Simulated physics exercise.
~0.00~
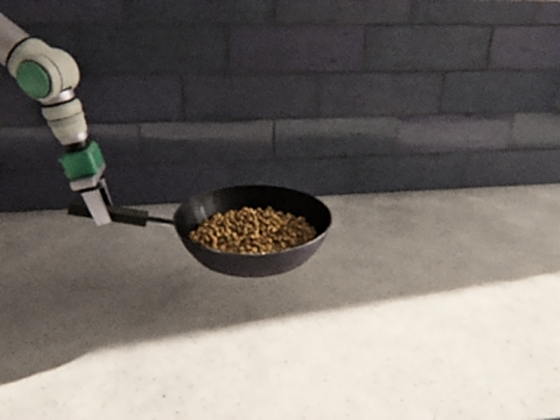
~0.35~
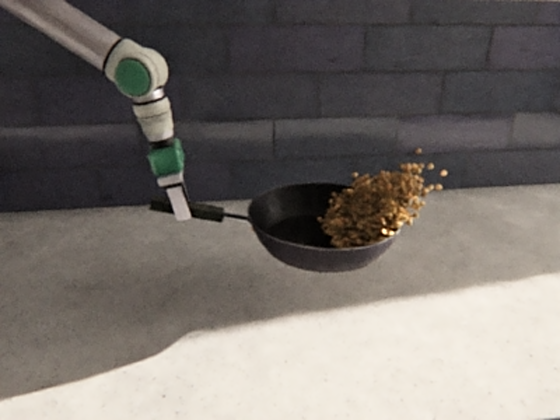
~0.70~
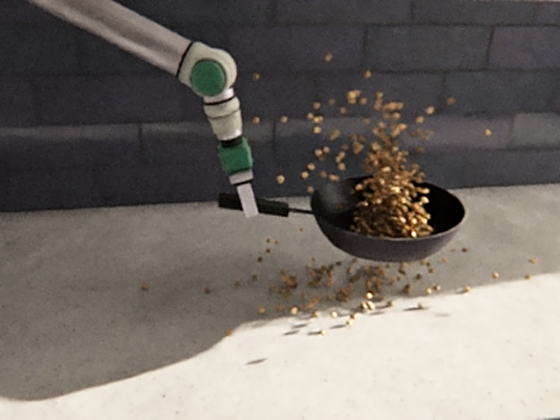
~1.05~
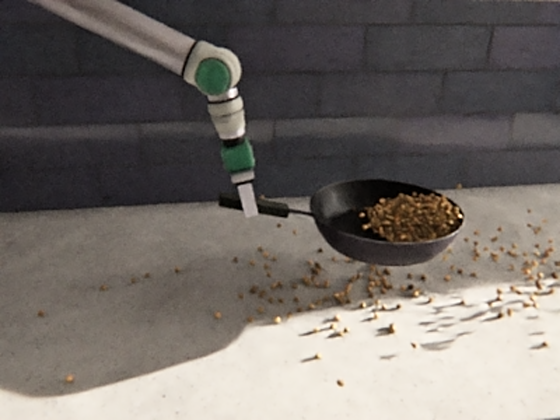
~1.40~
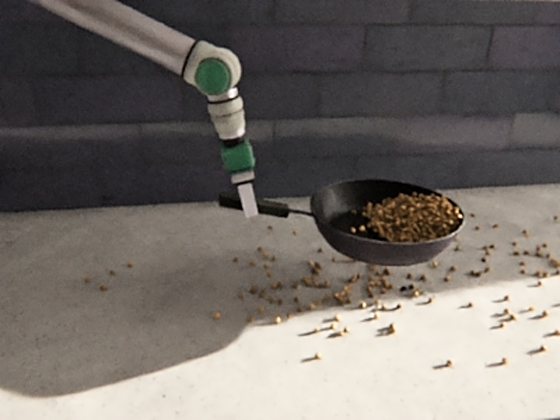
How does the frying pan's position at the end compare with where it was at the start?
At the end, the frying pan is well to the right of where it started, at about the same height.
